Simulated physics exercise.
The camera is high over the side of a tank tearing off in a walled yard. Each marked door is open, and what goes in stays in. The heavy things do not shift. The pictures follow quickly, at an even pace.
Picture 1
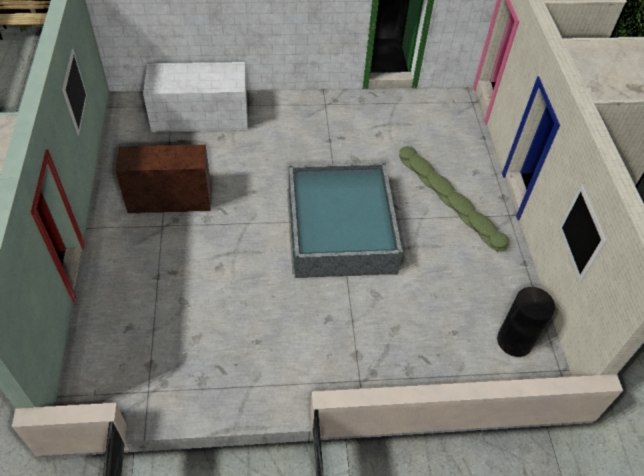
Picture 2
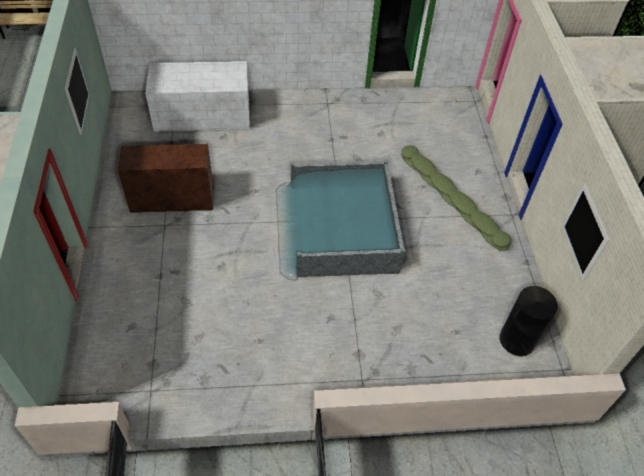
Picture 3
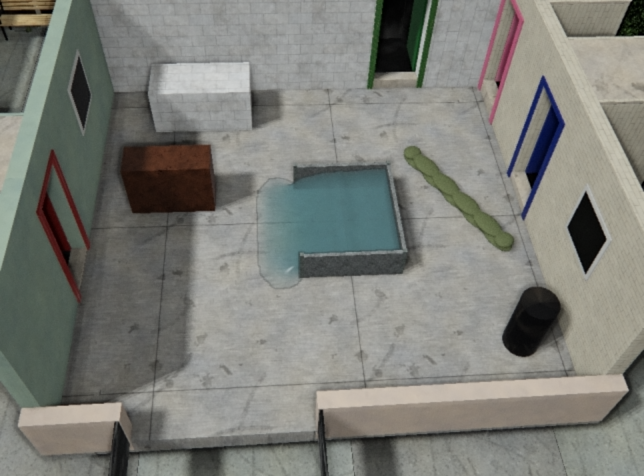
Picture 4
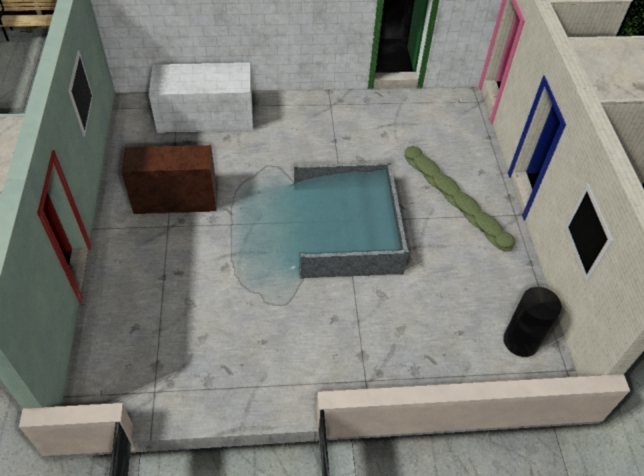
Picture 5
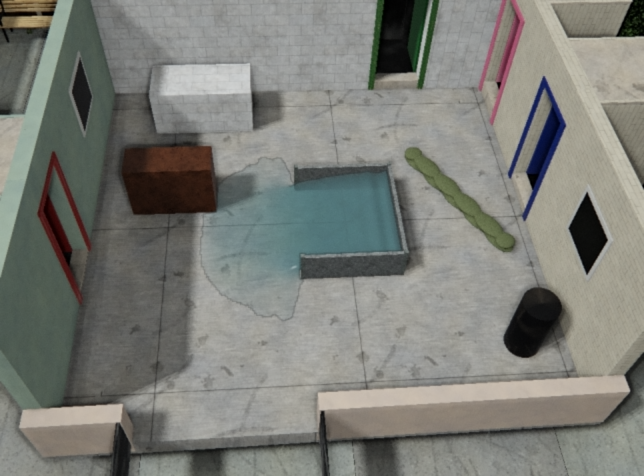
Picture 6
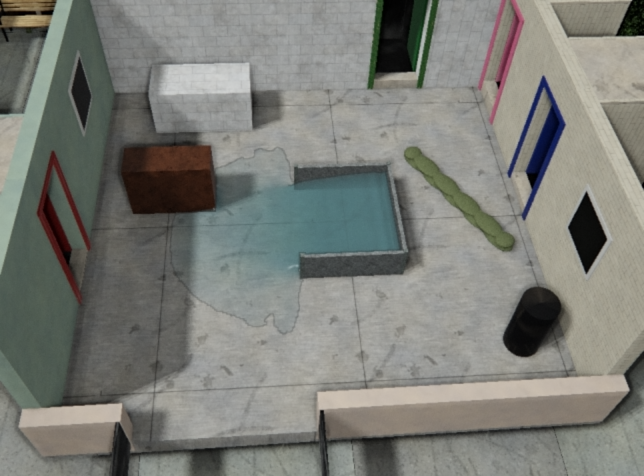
At first, a square stone tank of blue water sits whole and still in a walled yard, among blocks and coloured doorways. Then its left side opens and water pours out onto the grey floor, spreading leftward in a widening, thinning sheet that reaches below the brown block.
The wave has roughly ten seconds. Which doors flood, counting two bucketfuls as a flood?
One by one: The green door holds within the limit; the red door floods; the pink door holds within the limit; the blue door holds within the limit.
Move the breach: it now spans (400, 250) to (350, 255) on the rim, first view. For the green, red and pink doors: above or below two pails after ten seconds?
Green door is under; red door holds; pink door stays under.
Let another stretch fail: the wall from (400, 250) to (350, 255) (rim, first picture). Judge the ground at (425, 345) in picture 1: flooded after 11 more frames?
Verdict: Wet.
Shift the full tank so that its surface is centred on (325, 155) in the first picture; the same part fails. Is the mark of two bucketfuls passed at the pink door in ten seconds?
The pink door lets less in.
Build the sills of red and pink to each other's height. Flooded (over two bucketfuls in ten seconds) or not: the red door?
Then: The red door holds.
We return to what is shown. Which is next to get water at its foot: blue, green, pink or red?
The one in red.
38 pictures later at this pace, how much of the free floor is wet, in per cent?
Some 50 per cent.
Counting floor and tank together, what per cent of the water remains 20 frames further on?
Near 92 in a hundred.
A moment on, water covers 20 % of the floor; the green door not reached, the red door wet at the sill, nothing in, the pink door not reached, the blue door not reached.
Next, water covers 30 % of the floor; the green door not reached, the red door over two buckets in, the pink door not reached, the blue door not reached.
Then, water covers 35 % of the floor; the green door not reached, the red door far over two buckets in, the pink door not reached, the blue door not reached.
Later, water covers 50 % of the floor; the green door wet at the sill, nothing in, the red door far over two buckets in, the pink door not reached, the blue door not reached.
In the end, water covers 80 % of the floor; the green door wet at the sill, nothing in, the red door far over two buckets in, the pink door wet at the sill, nothing in, the blue door not reached.
